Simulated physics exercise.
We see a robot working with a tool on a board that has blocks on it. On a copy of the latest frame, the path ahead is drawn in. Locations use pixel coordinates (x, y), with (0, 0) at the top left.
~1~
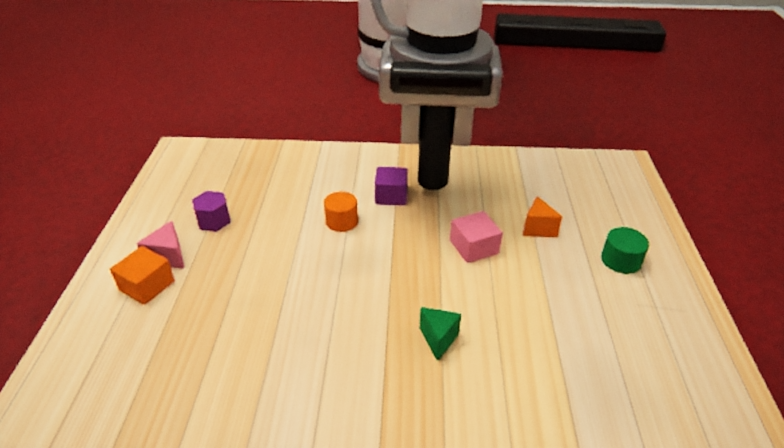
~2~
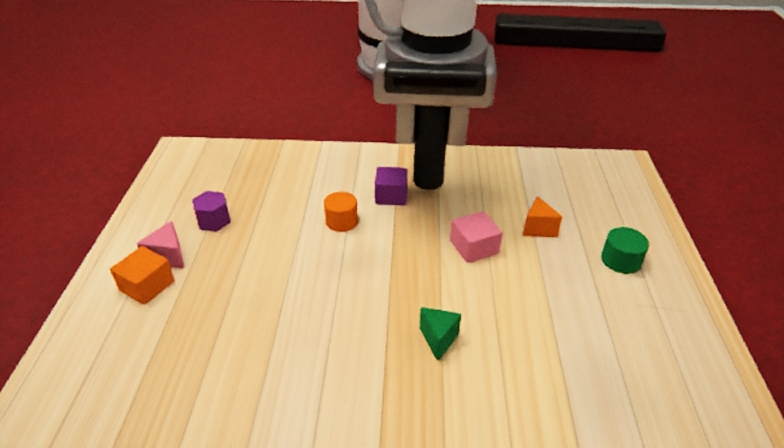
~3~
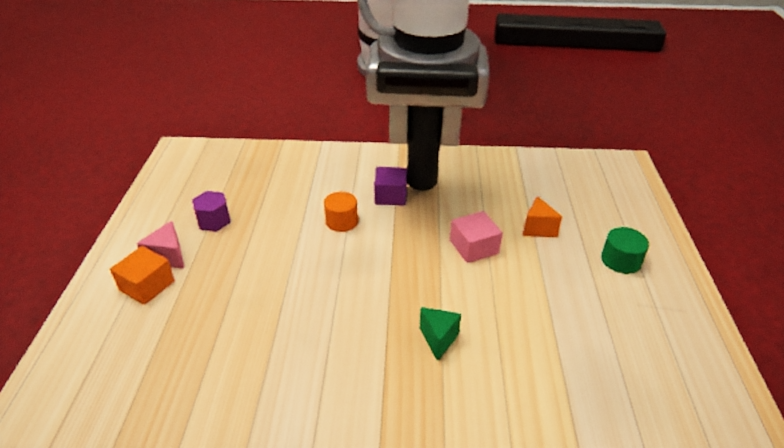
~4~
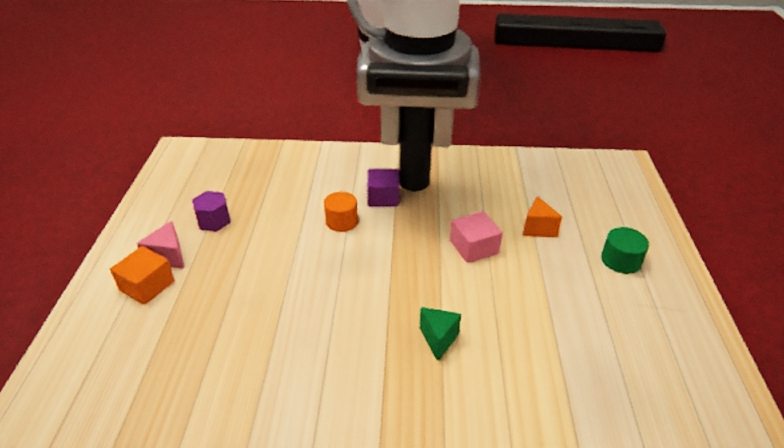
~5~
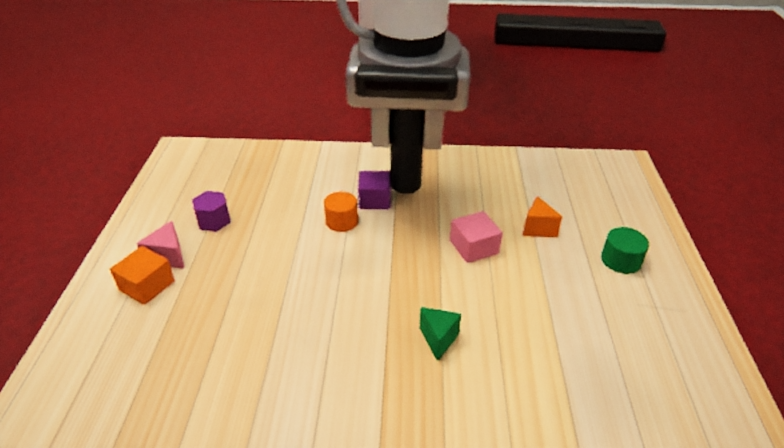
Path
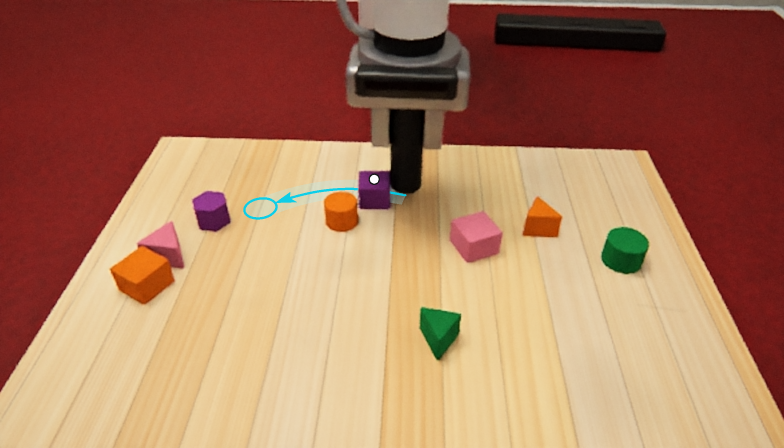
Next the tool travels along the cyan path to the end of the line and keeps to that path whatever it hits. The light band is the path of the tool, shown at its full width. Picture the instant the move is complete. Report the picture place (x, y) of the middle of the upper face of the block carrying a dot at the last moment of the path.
Its top middle will sit at (290, 200).
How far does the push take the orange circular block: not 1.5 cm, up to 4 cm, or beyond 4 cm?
Between 1.5 and 4 cm.
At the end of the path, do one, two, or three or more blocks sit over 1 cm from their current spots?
I'm going with two.
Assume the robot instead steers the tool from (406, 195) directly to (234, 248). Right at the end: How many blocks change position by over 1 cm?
In total, two blocks get moved by over 1 cm.
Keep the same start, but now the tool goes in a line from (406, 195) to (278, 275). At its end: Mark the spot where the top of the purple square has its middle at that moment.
At (344, 184).
Drawn move, from (406, 195) over (357, 189) and (308, 193) to (261, 208); the dot is on the purple square.
The first path, step by step. One third of the way, tool at (357, 179); orange circular block at (332, 207); purple square at (332, 184), turned 65° anticlockwise.
Two thirds of the way, tool at (306, 183); orange circular block at (328, 209); purple square at (301, 196).
At the end, tool at (259, 198); purple hexagon still; orange circular block at (328, 209); purple square at (290, 200), turned 195° anticlockwise.
